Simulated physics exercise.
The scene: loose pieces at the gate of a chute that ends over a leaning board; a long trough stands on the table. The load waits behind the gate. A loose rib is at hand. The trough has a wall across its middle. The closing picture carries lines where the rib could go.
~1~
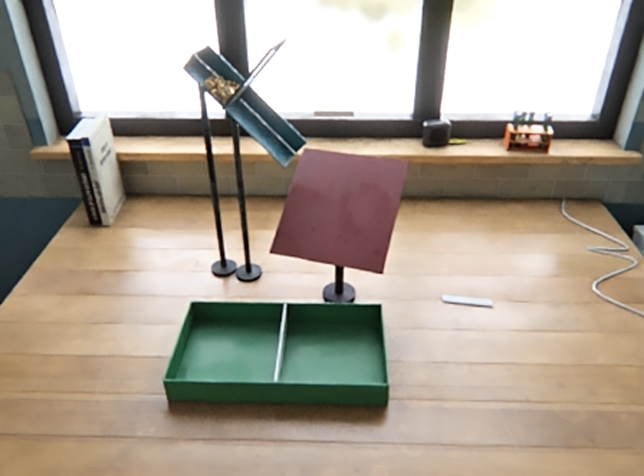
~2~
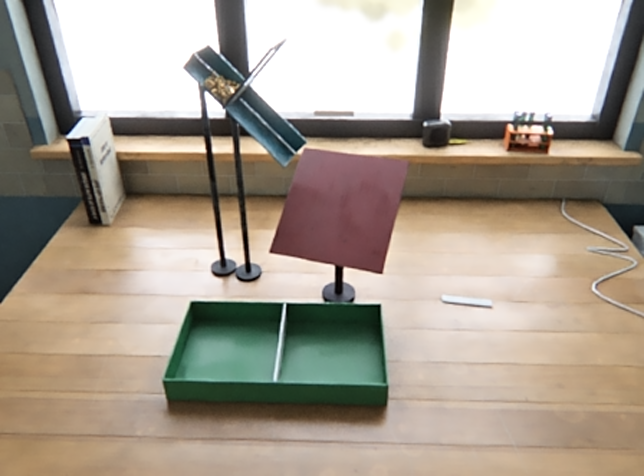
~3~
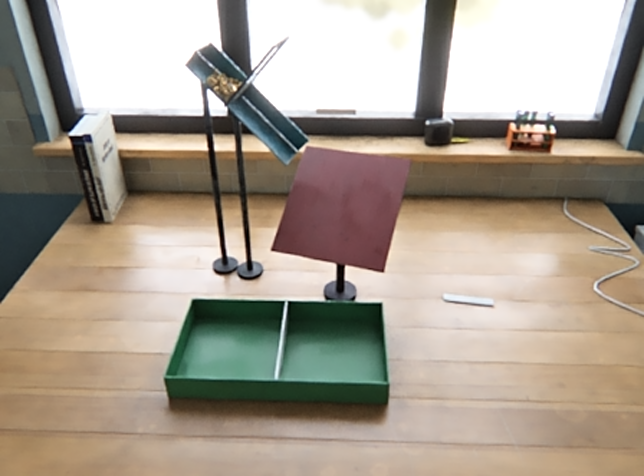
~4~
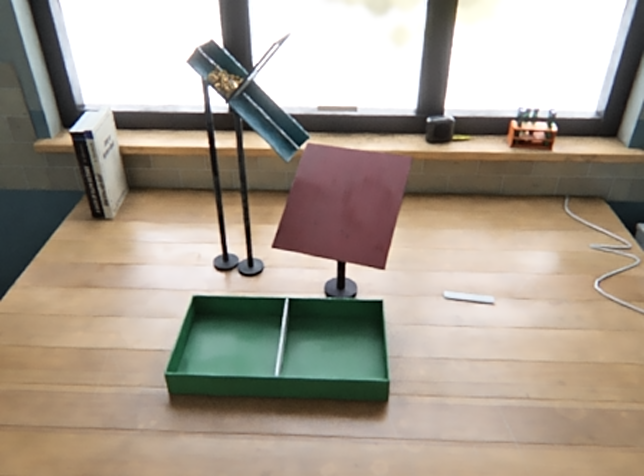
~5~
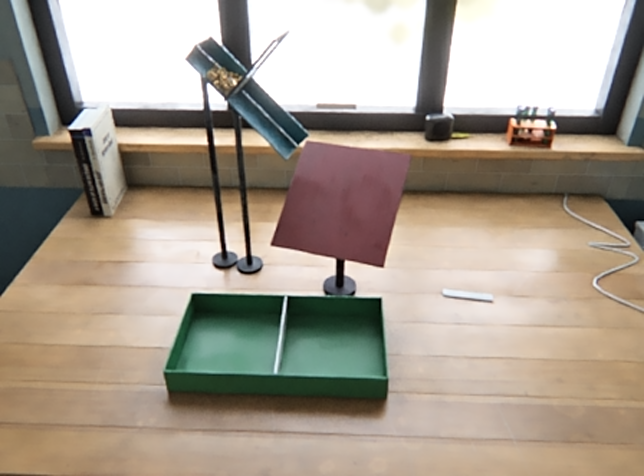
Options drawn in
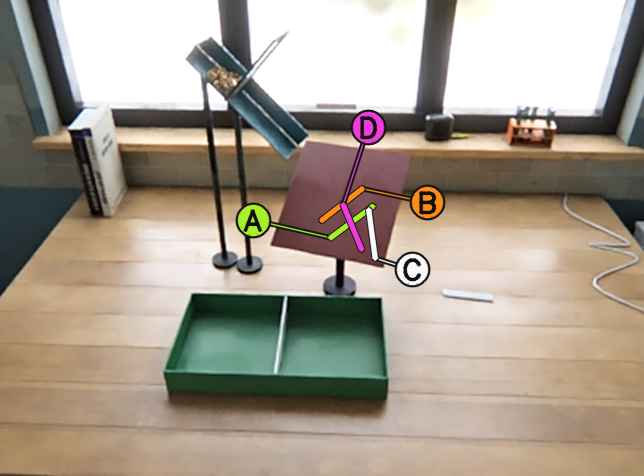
The clip opens on a wooden table by a bright window, where a raised blue chute holds small tan pieces behind its gate, above a tilted dark red board and a green trough with two compartments. The view drifts very slightly, but the pieces, board and trough all stay still throughout.
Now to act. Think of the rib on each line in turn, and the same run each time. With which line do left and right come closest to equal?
B beats the others.
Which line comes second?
That would be A.
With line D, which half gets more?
More lands on the right.
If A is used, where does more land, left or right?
Right.
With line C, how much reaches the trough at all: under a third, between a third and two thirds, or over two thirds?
Over two thirds.
On the marked copy, line A from (372, 206) to (330, 237); line B from (362, 188) to (321, 220); line C from (368, 209) to (375, 258); line D from (343, 204) to (361, 249).
If A is chosen, of what is caught, about a quarter in the left half, most in the right.
If B is chosen, of what is caught, about two thirds in the left half, about a third in the right.
If C is chosen, of what is caught, a stray few in the left half, nearly all in the right.
If D is chosen, of what is caught, a stray few in the left half, nearly all in the right.
